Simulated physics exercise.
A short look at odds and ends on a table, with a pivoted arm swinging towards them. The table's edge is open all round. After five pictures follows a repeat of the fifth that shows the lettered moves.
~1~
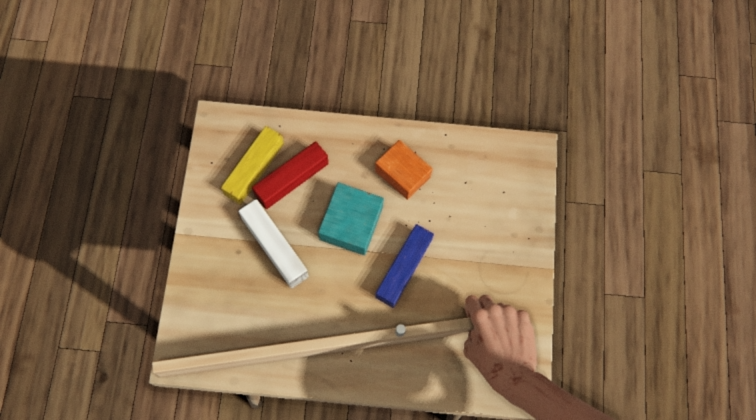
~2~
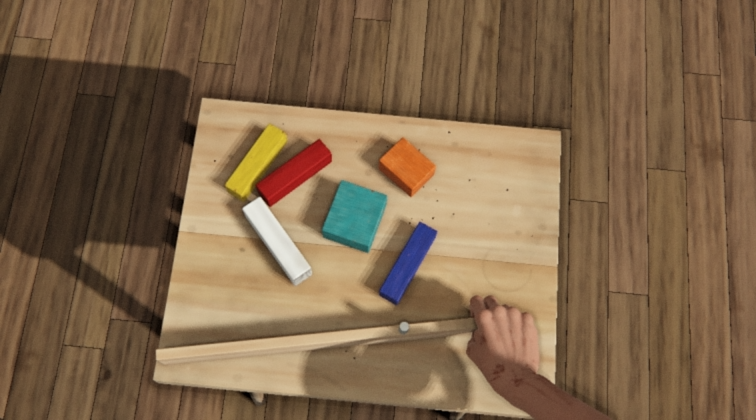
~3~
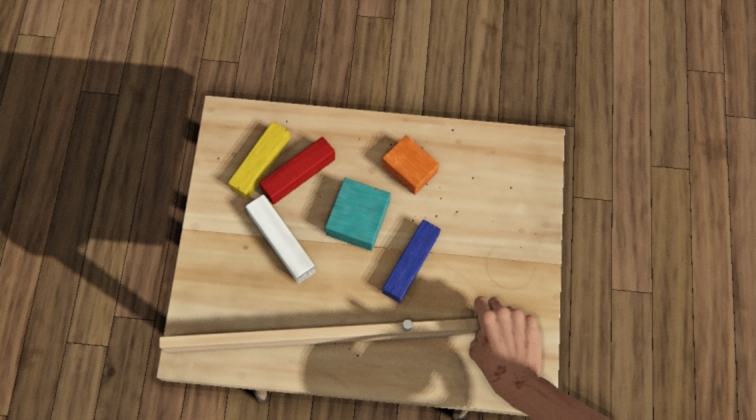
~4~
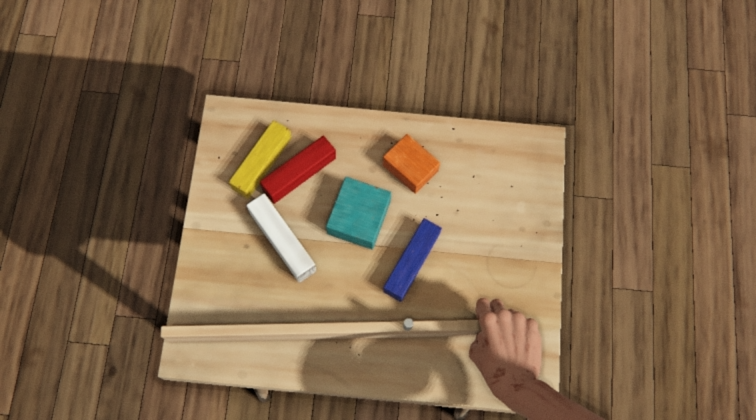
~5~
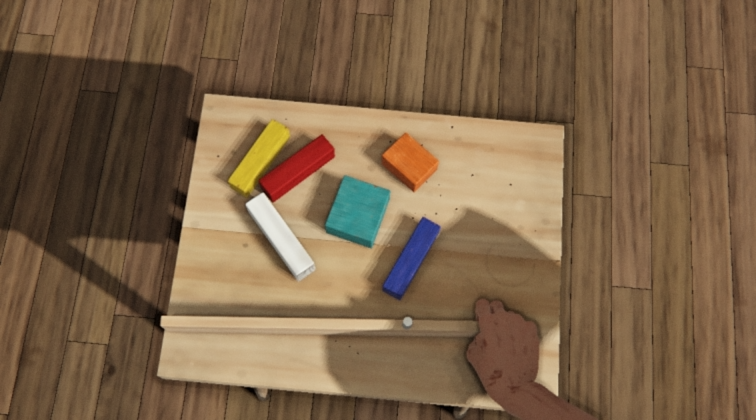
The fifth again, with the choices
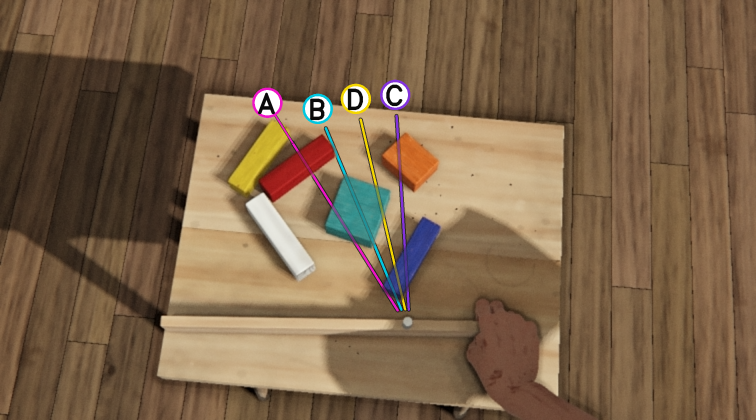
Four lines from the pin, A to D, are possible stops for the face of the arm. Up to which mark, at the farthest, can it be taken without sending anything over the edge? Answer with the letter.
Nothing falls up to A.
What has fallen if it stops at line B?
The yellow bar.
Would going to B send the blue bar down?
No.
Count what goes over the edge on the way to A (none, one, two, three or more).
The count is none.
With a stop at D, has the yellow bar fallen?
Yes.
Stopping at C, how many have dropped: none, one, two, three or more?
In all, two.
On the marked copy, A at (343, 224); B at (362, 216); C at (402, 209); D at (382, 211).
Taking A. A third of the way, arm (290, 278); orange block (410, 162); yellow bar (260, 158).
Two thirds of the way, arm (317, 240); yellow bar (274, 144); red stick (312, 152).
When it is over, arm (342, 221); yellow bar (314, 108); red stick (348, 123); nothing has fallen.
As for the rest, B drops the yellow bar; C drops the red stick and yellow bar; D drops the red stick and yellow bar.
